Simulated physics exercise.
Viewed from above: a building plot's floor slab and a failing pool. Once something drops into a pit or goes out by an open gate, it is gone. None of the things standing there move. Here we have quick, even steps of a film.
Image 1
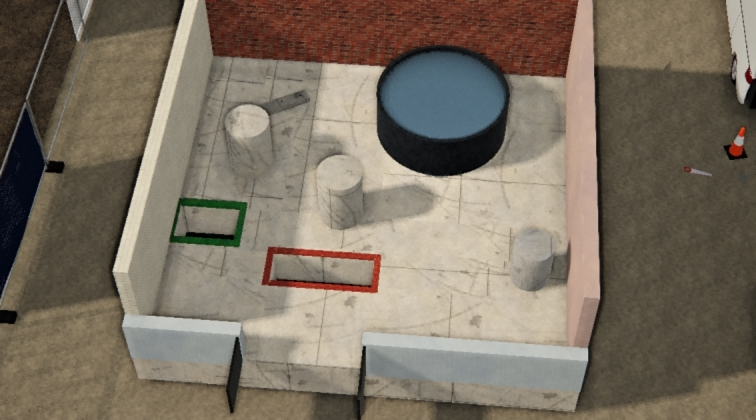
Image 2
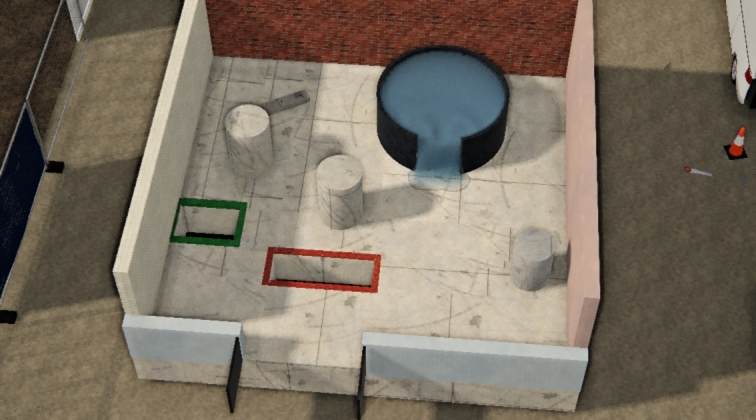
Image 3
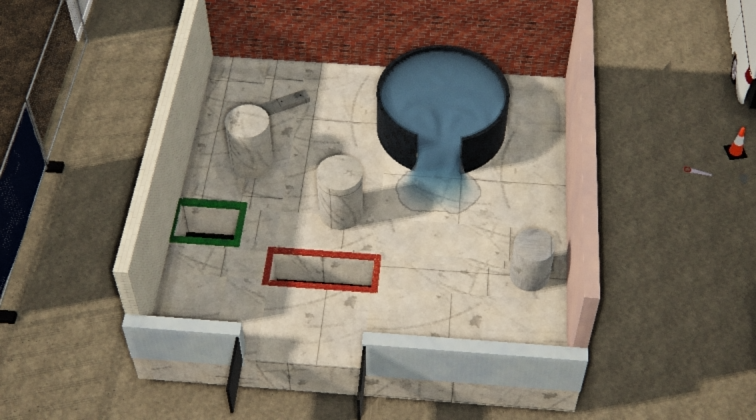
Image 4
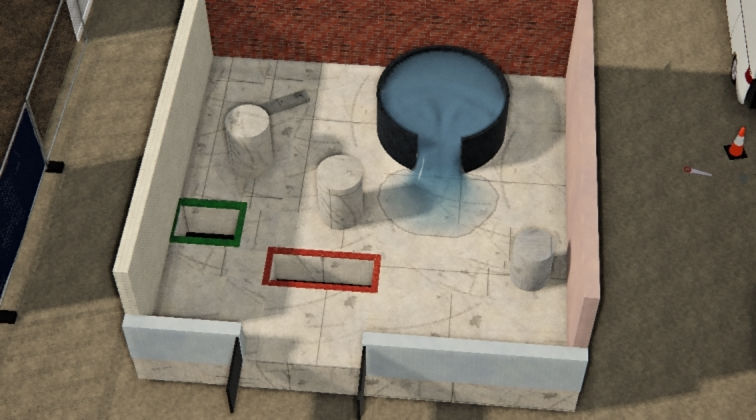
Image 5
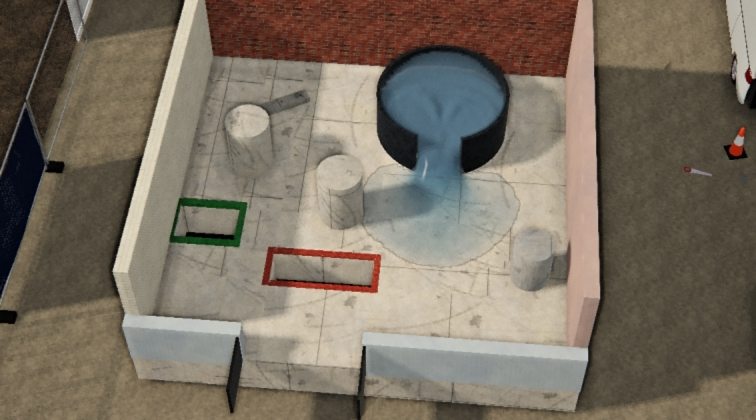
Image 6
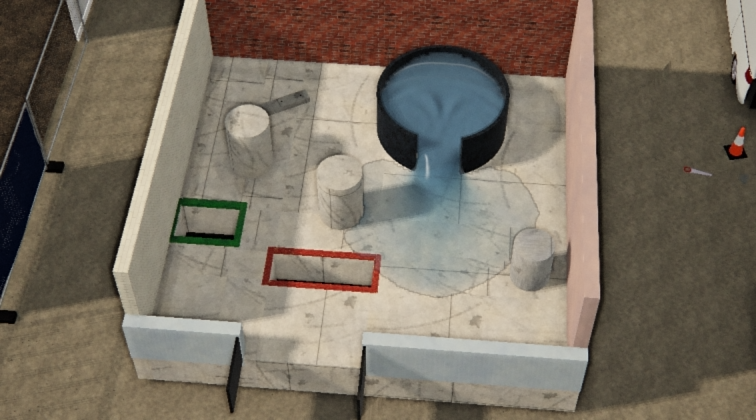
Water pours from a gap in the round tank and spreads across the pale floor.
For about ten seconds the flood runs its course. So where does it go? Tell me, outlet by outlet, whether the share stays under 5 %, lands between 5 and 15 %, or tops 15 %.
Outlet by outlet: The gate lands between 5 and 15 %, the green pit stays under 5 %, the red pit tops 15 %.
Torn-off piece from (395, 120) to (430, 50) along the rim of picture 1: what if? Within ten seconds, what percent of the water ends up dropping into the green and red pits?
The green pit gets 35 per cent and the red pit 12 per cent.
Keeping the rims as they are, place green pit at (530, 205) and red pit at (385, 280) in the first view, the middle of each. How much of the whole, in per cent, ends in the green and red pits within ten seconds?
In per cent: Green 8, red 40.
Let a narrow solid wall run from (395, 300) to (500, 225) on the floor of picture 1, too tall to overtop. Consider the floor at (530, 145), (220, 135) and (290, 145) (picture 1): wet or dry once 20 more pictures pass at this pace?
In that order, I'd expect them to be reached by the flood, kept clear of the flood and kept clear of the flood.
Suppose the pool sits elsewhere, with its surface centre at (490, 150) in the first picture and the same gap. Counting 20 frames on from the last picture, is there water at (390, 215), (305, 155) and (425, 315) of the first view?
Outcome, in sequence: Unwetted, unwetted, wetted.
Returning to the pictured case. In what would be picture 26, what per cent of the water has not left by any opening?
My estimate is some 86 percent.
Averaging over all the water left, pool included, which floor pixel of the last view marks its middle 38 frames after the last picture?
About (436, 217) in the last view.
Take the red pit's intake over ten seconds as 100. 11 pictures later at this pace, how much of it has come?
It comes to around 25 percent of the ten-second total.
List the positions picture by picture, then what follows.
Still water in the round tank at (443, 95), in the first frame.
The front is at (462, 186), out from the gap at (438, 160), in the second frame.
The front is at (412, 206), out from the gap at (438, 163), in the third frame.
The front is at (459, 233), out from the gap at (438, 163), in the fourth frame.
Water pours out at (438, 163) and has run to (454, 263), in the fifth frame.
Water pours out at (438, 163) and has run to (442, 293), in the sixth frame.
A moment on, water covers 35 % of the floor; the gate 0 %, the green pit 0 %, the red pit 2 %.
Next, water covers 35 % of the floor; the gate 1 %, the green pit 0 %, the red pit 6 %.
Then, water covers 40 % of the floor; the gate 4 %, the green pit 0 %, the red pit 10 %.
Later, water covers 60 % of the floor; the gate 9 %, the green pit 0 %, the red pit 15 %.
In the end, water covers 70 % of the floor; the gate 13 %, the green pit 2 %, the red pit 23 %.
